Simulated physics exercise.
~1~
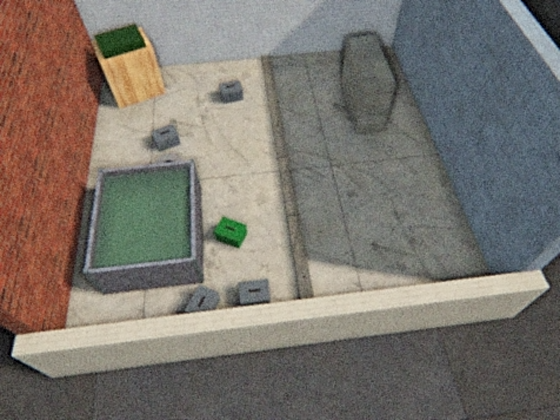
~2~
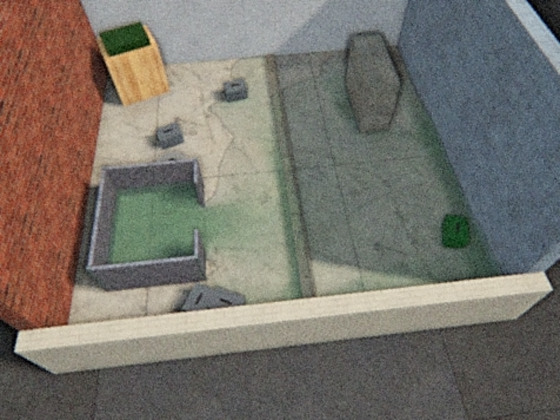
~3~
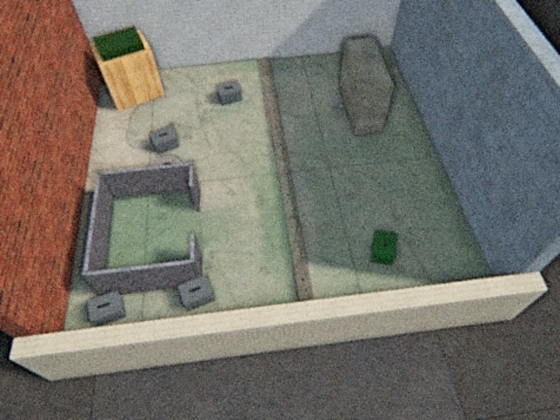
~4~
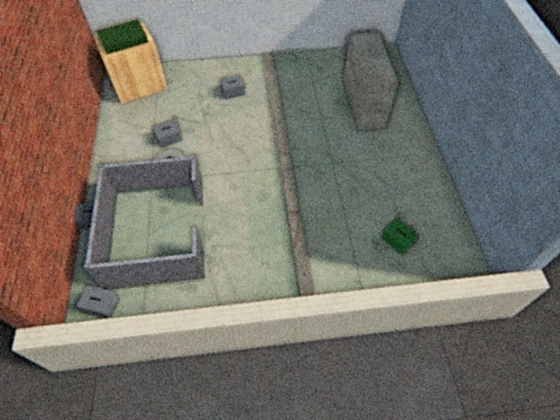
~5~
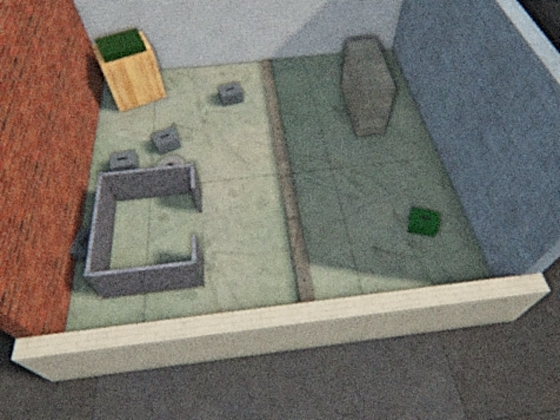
In a small walled yard, a tank of greenish water opened on its right side and spilled across the floor, sending a green box over the low kerb to the right, while grey boxes shifted around the tank and the green one ended near the right wall.
